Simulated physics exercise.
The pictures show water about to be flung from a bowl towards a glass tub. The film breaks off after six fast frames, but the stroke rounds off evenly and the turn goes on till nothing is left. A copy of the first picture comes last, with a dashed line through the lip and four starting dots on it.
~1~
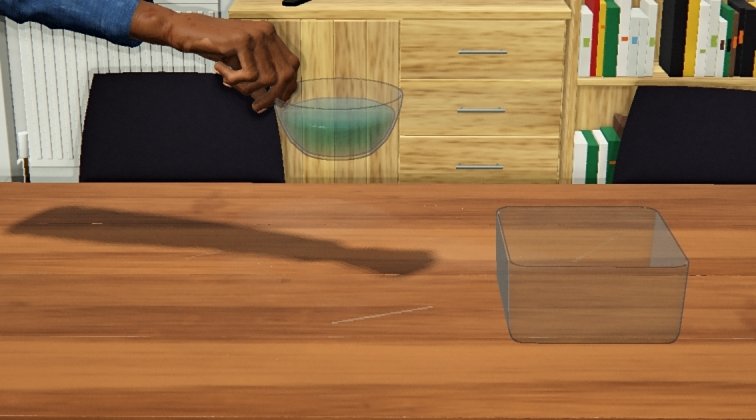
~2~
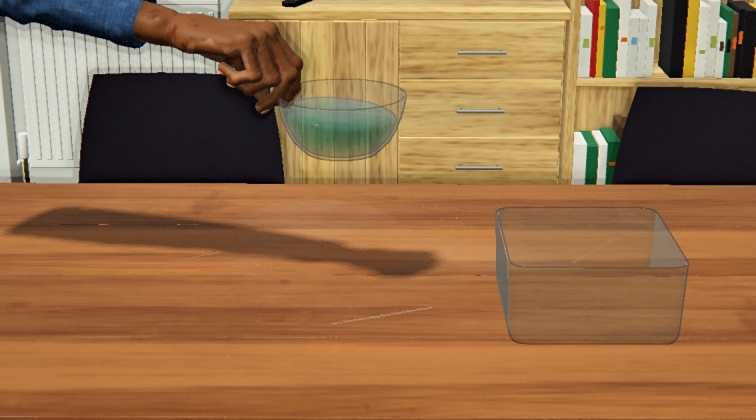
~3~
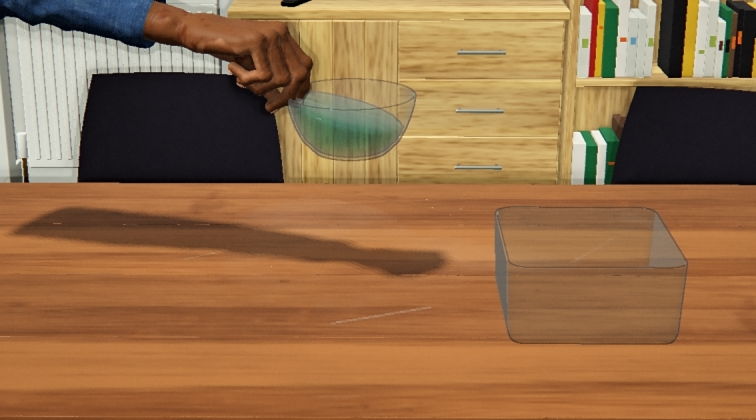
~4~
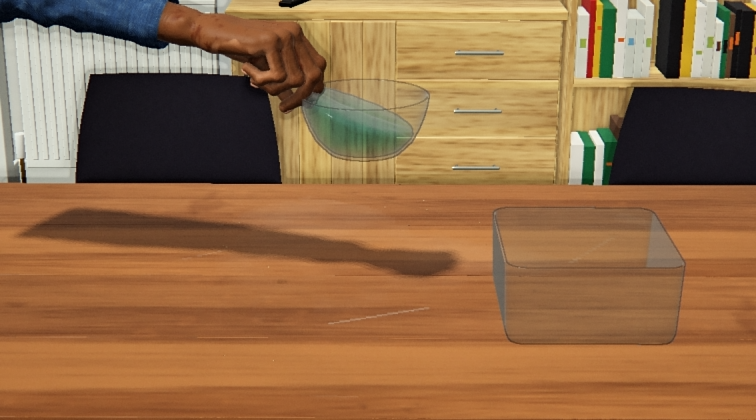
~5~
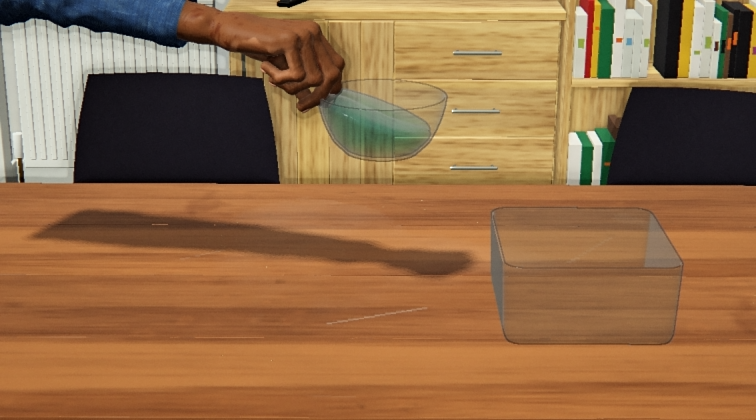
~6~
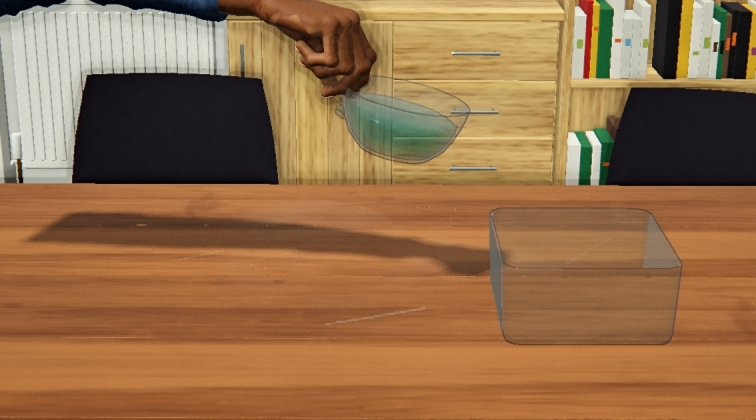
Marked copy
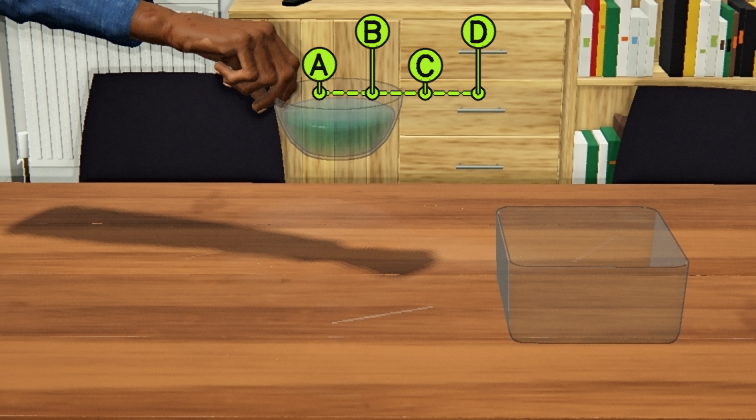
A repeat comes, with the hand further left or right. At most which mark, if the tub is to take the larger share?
Spot B.
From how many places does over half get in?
Three of the four.
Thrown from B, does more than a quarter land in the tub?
Yes, clearly.
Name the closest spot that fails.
Spot A.
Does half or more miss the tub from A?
Yes, it does.
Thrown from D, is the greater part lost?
No.
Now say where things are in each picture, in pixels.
In the first frame, upright, lip at (400, 93); tub from (508, 340) to (679, 341); nothing has left yet.
In the second frame, upright, lip at (404, 93); nothing has left yet.
In the third frame, upright, lip at (413, 93); nothing has left yet.
In the fourth frame, upright, lip at (427, 94); water is over the rim, down to (313, 93).
In the fifth frame, upright, lip at (445, 94); nothing has left yet.
In the sixth frame, tipped about 12°, lip at (468, 108); nothing has left yet.
On the marked copy, A at (319, 92); B at (372, 93); C at (425, 93); D at (478, 93).
Choosing A, about 22 % lands in the tub, 73 % falls short and 4 % goes beside or beyond.
Choosing B, about 64 % lands in the tub, 20 % falls short and 16 % goes beside or beyond.
Choosing C, about 77 % lands in the tub, 9 % falls short and 14 % goes beside or beyond.
Choosing D, about 80 % lands in the tub, 5 % falls short and 16 % goes beside or beyond.
